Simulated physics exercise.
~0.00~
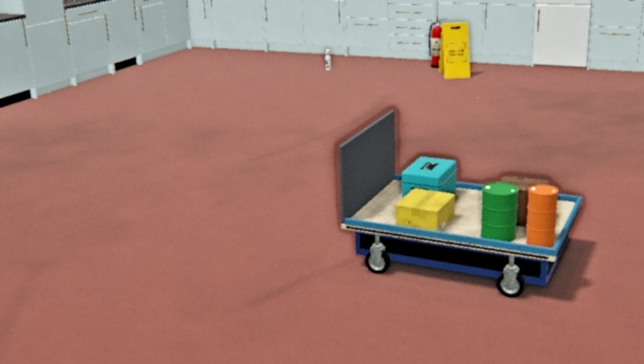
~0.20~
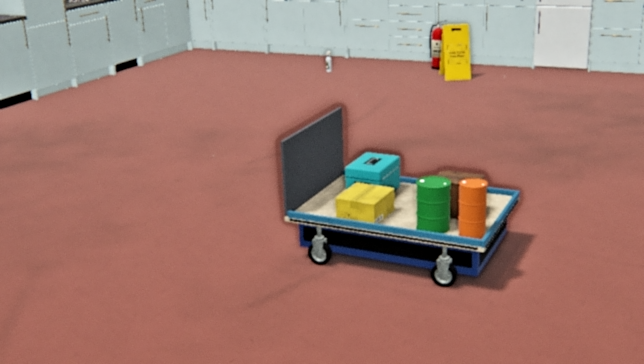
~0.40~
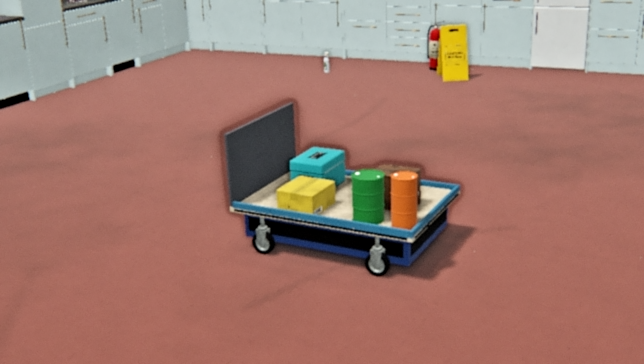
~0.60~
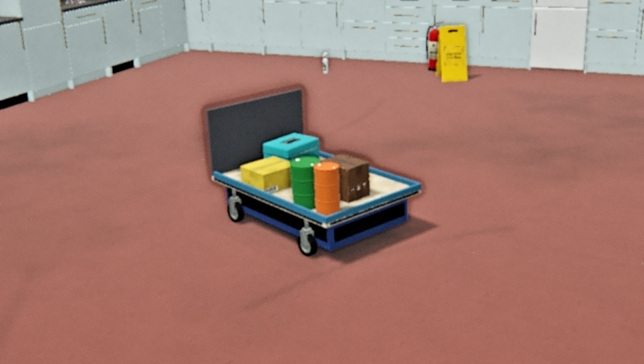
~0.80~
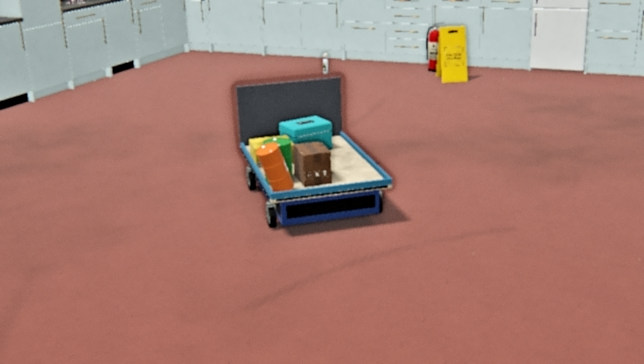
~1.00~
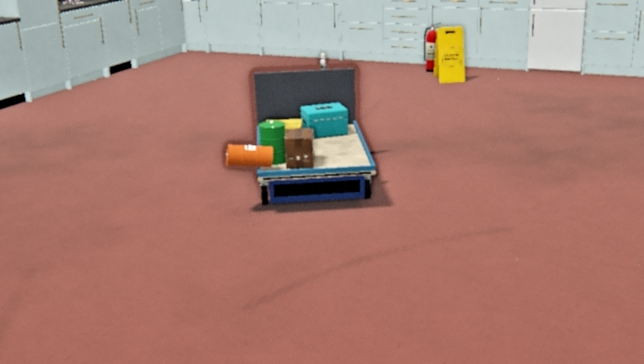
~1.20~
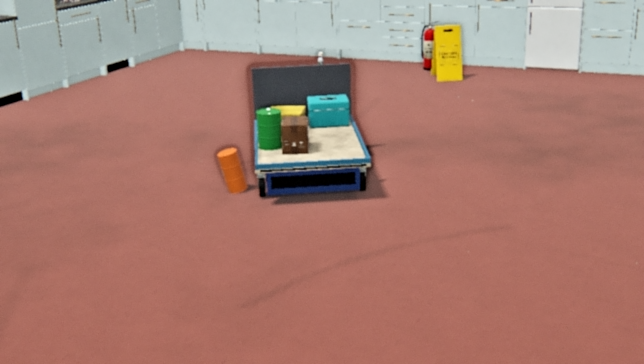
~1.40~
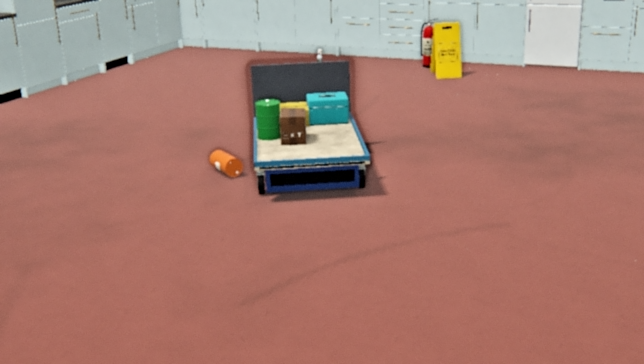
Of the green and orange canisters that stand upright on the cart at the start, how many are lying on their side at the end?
One of them is lying on its side at the end, the orange canister, which rests on the floor beside the cart.
